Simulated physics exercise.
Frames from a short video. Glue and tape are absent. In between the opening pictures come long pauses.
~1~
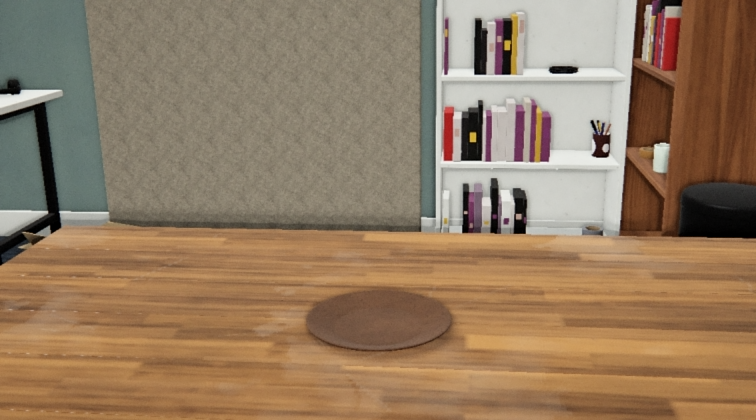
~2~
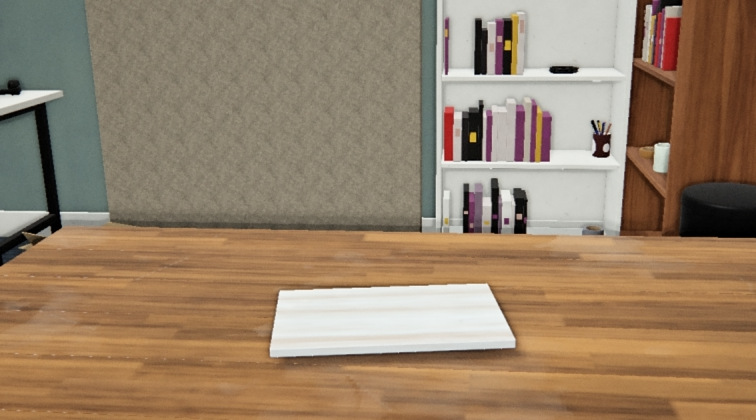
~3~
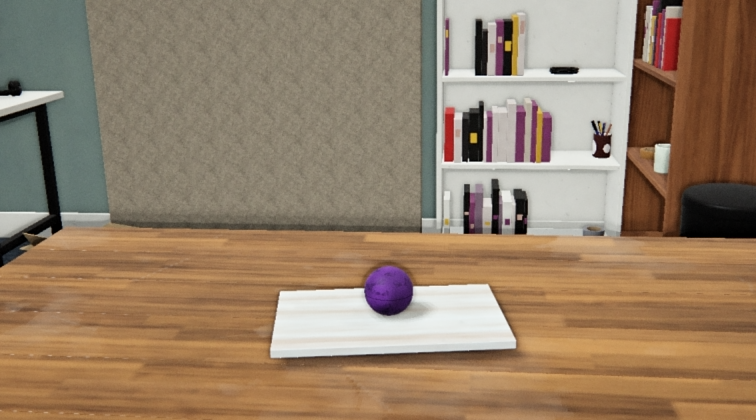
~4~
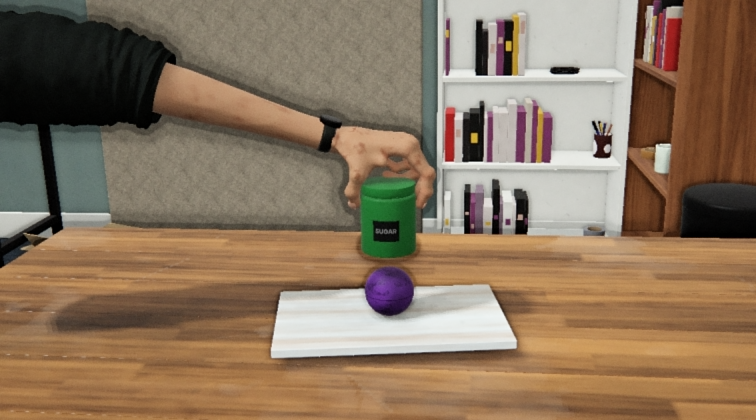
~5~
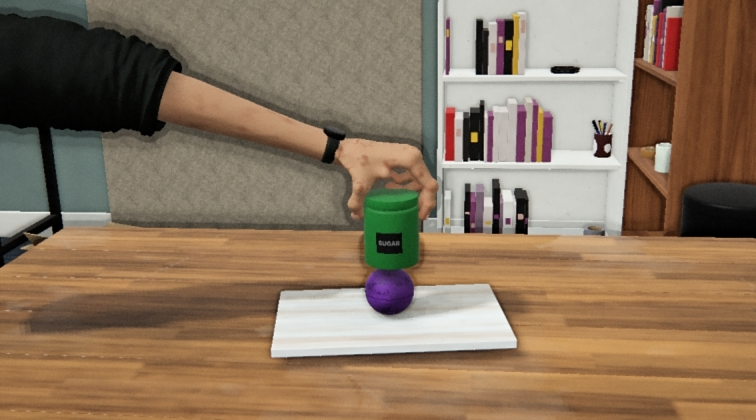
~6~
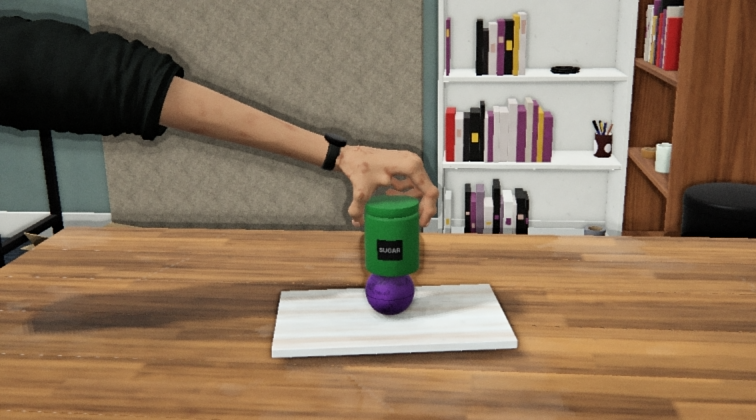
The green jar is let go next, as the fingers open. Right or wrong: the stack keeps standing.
Wrong, it comes down.
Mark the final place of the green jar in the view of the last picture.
Somewhere around (589, 307) in the last picture.
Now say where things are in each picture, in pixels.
In the first picture, the last thing is not in view yet.
In the second picture, the last thing is not in view yet.
In the third picture, the last thing is not in view yet; purple ball (389, 291).
In the fourth picture, on its way; green jar (388, 216); white board (390, 318).
In the fifth picture, on its way; green jar (392, 228).
In the sixth picture, set down, still held; green jar (392, 234); purple ball (390, 291).
Then, 0.50 s on from there, green jar turned 47° from how it was put near (433, 251).
Then, 0.70 s on from there, green jar now fallen.
Then, 1.10 s on from there, things are still on the move.
In the end, fallen, green jar; the other 3 unmoved. At the end, from the last picture's camera, green jar near (589, 308). The pile gives way.
